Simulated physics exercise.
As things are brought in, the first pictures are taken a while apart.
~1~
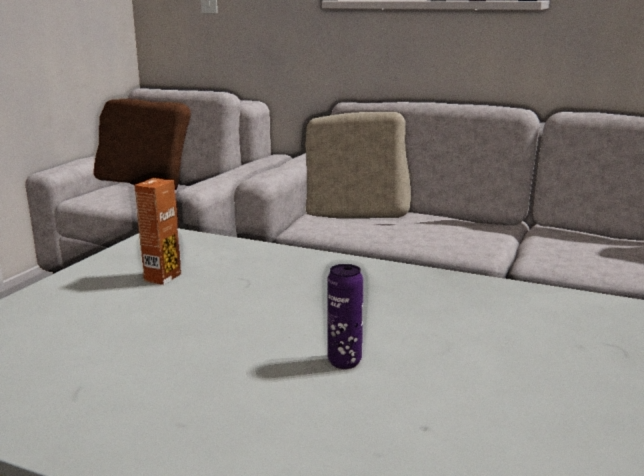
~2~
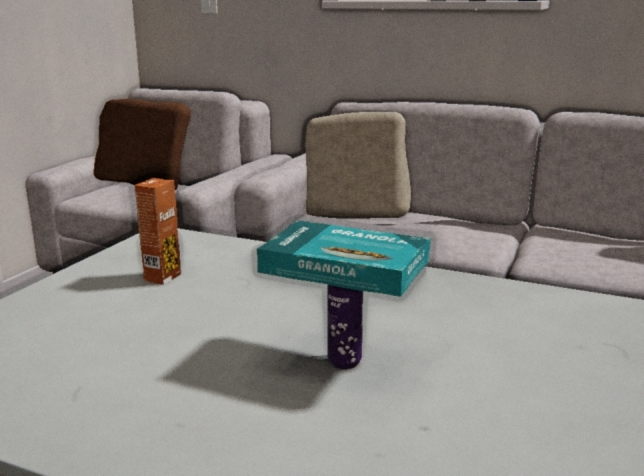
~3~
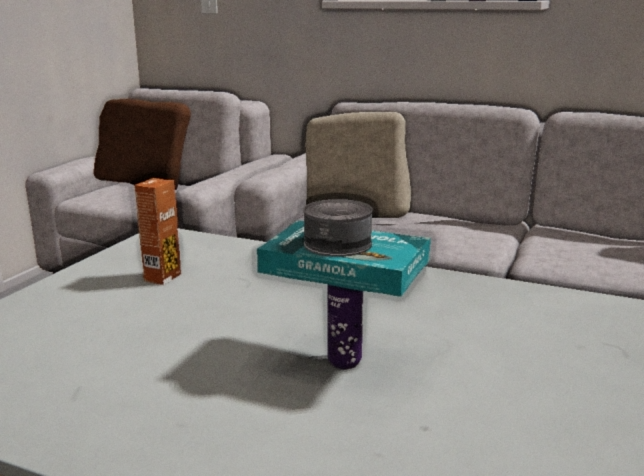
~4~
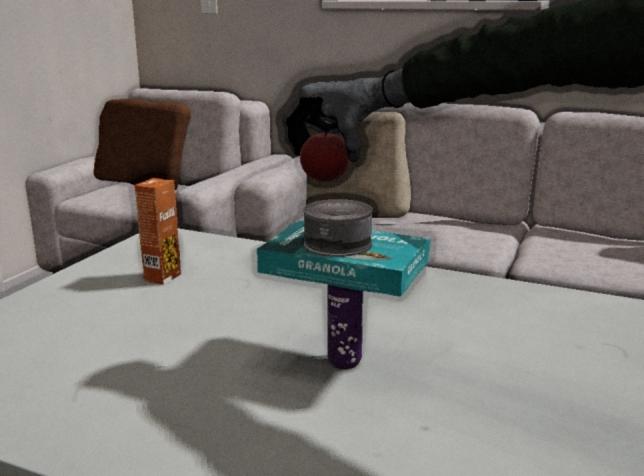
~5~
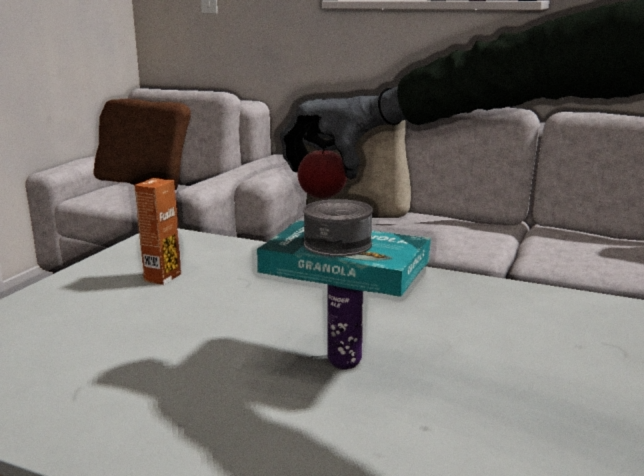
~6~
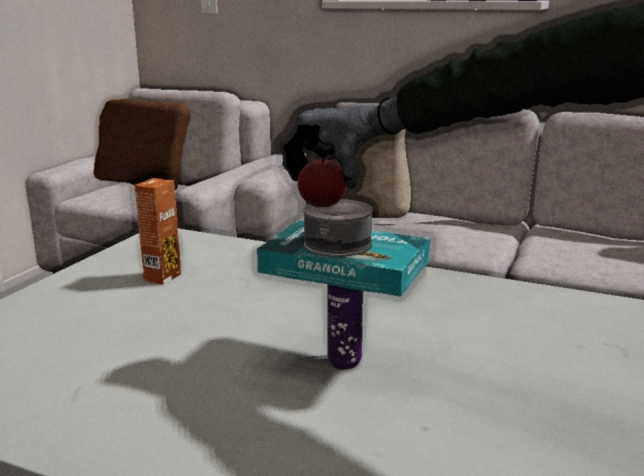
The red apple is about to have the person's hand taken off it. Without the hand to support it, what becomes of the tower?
I expect the pile to stay intact.
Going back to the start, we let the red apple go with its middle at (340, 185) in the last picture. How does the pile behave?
The pile remains standing.
Then, 0.20 s past the last view, nothing moves.
Then, 0.70 s past the last view, red apple resting near (322, 184).
Finally, all 5 still in place. Final places as the last picture's camera would see them, red apple near (322, 184). The pile stays up.
